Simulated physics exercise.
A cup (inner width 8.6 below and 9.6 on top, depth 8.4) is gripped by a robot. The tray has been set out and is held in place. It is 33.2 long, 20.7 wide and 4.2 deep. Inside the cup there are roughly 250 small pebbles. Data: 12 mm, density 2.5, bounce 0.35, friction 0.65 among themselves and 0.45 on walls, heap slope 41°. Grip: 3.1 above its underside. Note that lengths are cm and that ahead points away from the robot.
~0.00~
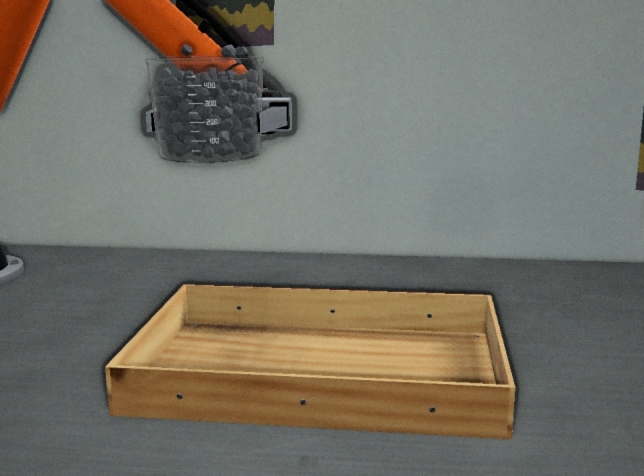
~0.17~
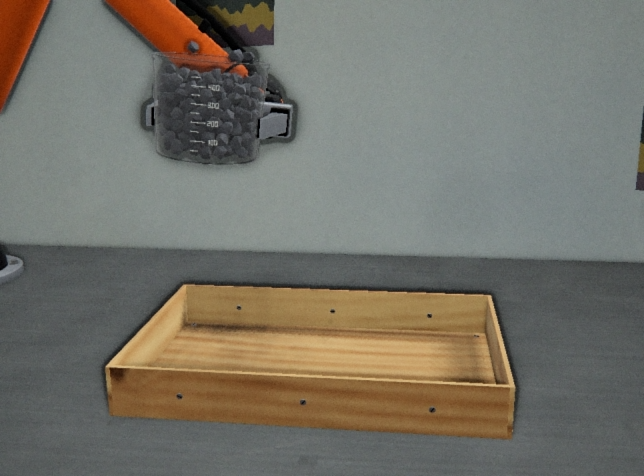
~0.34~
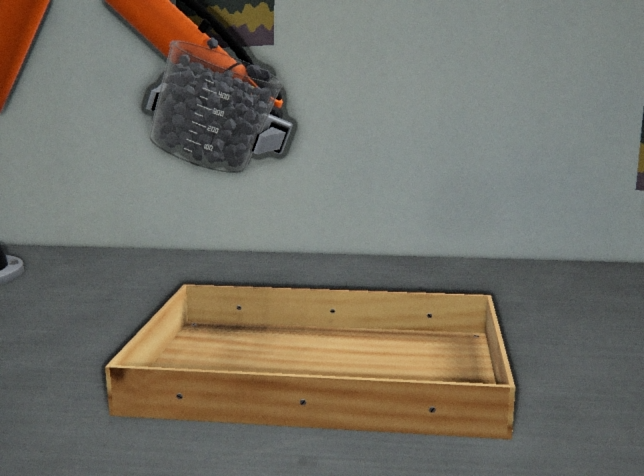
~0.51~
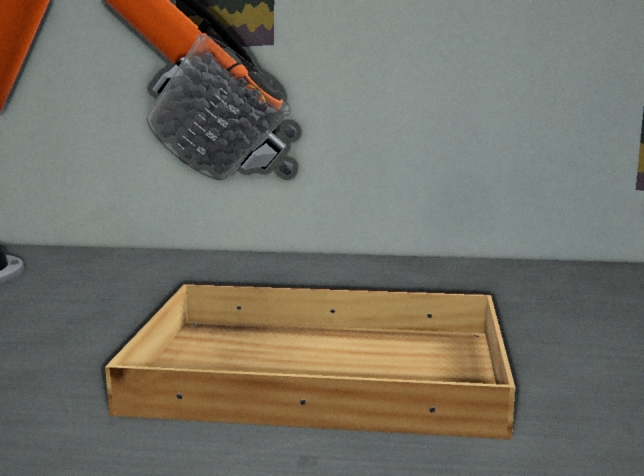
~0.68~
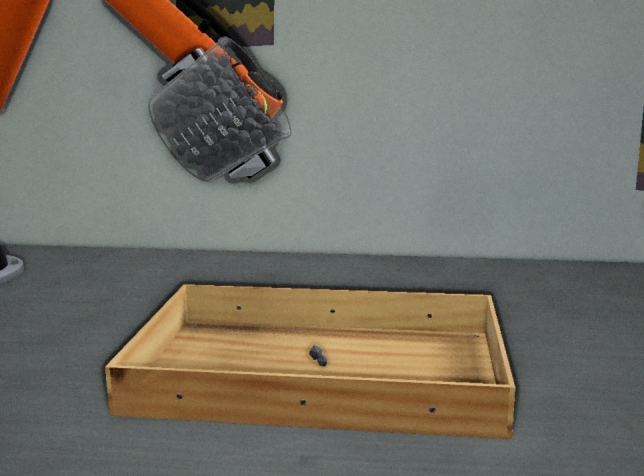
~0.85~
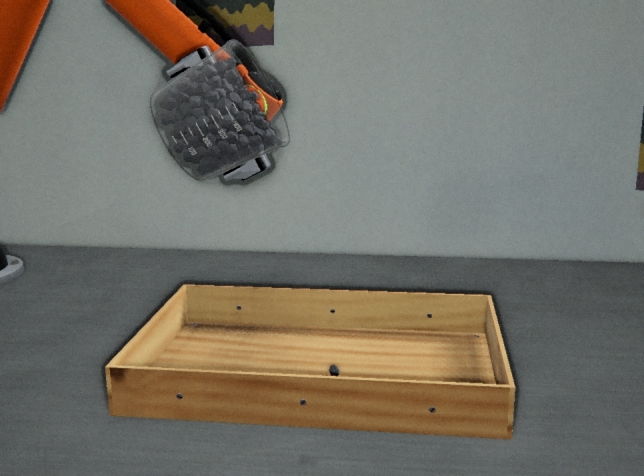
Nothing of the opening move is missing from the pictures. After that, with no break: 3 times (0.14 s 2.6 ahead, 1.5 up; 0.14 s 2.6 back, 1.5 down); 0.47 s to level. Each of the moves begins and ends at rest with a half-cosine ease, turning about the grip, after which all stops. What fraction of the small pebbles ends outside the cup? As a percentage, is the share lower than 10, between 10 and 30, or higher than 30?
The share is between 10 and 30 per cent.
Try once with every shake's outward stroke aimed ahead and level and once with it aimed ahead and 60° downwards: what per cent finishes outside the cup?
First try some 15 %, second try some 5 %.
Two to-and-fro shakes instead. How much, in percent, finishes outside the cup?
About 15 %.
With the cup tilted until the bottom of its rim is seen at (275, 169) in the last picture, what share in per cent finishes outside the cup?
Some 65 per cent.
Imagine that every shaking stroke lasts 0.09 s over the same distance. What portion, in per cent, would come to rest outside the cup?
I'd expect close to 55 in a hundred.
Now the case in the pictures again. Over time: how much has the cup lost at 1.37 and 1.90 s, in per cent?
Readings in order: 10, 20.
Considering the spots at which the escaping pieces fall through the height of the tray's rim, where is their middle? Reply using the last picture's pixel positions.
(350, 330).
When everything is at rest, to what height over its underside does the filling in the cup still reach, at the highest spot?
Roughly 8.5 centimetres.
By 1.37 s, tilted 63° forward, highest piece 27 above the table; 217 in the cup, 24 in the tray, 7 in flight or on a rim.
By 1.90 s, tilted 37° forward, highest piece 27 above the table; 203 in the cup, 40 in the tray, 5 in flight or on a rim.
By 2.36 s, level, highest piece 29 above the table; 203 in the cup, 45 in the tray.
By 3.41 s, level, highest piece 29 above the table; 203 in the cup, 45 in the tray.
Final count, 203 in the cup, 45 in the tray. That is 18 % outside the cup.
